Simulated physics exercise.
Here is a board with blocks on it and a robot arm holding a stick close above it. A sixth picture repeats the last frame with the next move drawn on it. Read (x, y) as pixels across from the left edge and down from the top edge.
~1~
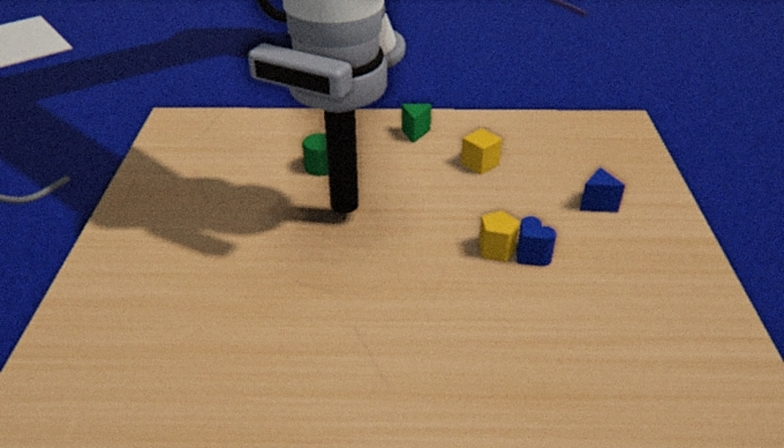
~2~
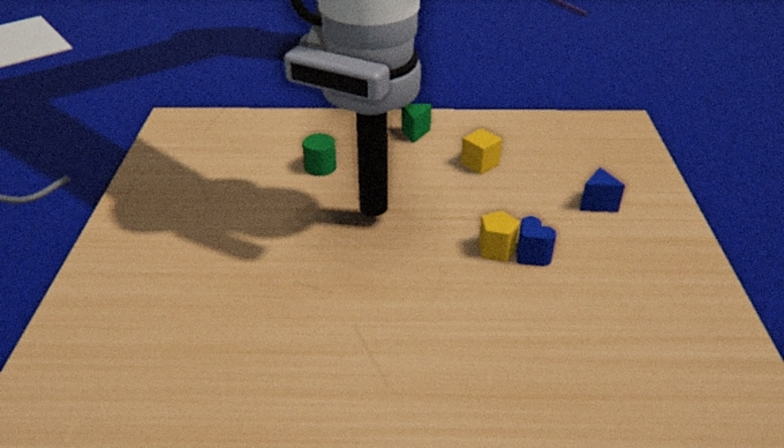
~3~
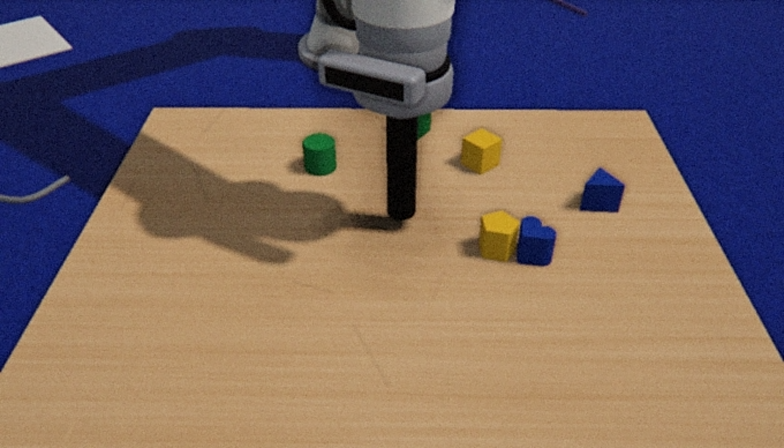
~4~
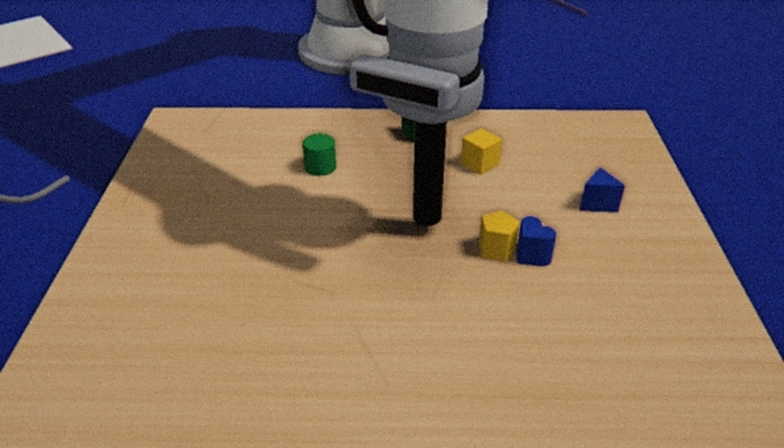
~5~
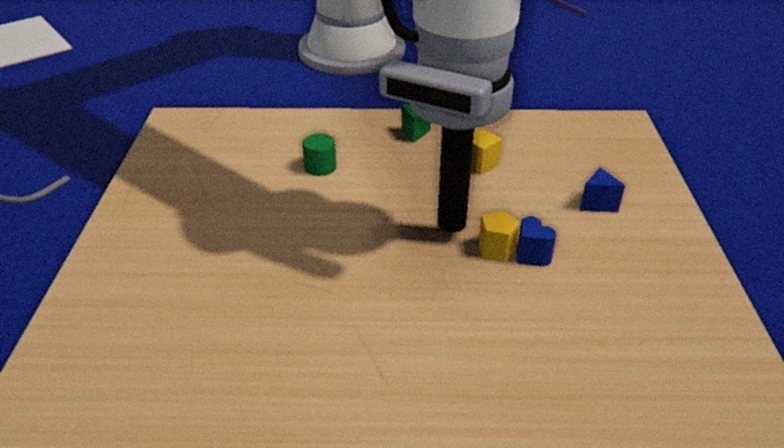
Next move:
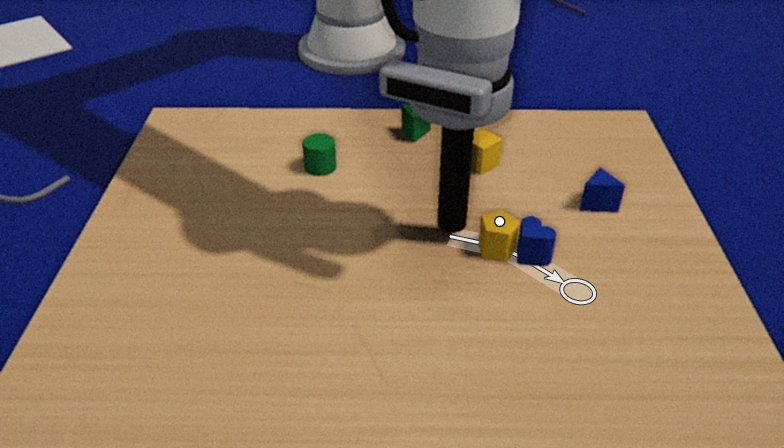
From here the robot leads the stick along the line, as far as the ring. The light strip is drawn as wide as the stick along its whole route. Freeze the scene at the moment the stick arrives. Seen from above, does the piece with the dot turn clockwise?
Answer: No.
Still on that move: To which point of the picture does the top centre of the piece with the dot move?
The piece with the dot ends near (618, 259).
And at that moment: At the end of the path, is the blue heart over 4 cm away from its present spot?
My answer is yes.
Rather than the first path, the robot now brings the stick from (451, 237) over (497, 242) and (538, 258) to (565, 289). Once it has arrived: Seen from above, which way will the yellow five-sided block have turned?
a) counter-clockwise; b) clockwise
a
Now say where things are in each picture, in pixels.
Stick's lower end at (345, 206); yellow five-sided block at (500, 221); blue heart at (536, 228), in the first picture.
Stick at (374, 208); blocks still, in the second picture.
Stick at (401, 212); blocks still, in the third picture.
Stick at (427, 218); blocks still, in the fourth picture.
Stick at (452, 224); yellow five-sided block at (500, 221); blue heart at (536, 228), in the fifth picture.
Drawn move, from (451, 237) by way of (496, 247) and (537, 267) to (578, 291); the dot is on the yellow five-sided block.
On the path given first. One third of the way, stick at (500, 235); yellow five-sided block at (536, 229); blue heart at (569, 235), turned 20° clockwise.
Two thirds of the way, stick at (539, 254); yellow five-sided block at (580, 244), turned 25° anticlockwise; blue heart at (613, 244).
At the end, stick at (581, 279); yellow five-sided block at (618, 259), turned 65° anticlockwise; blue heart at (638, 244), turned 40° anticlockwise.
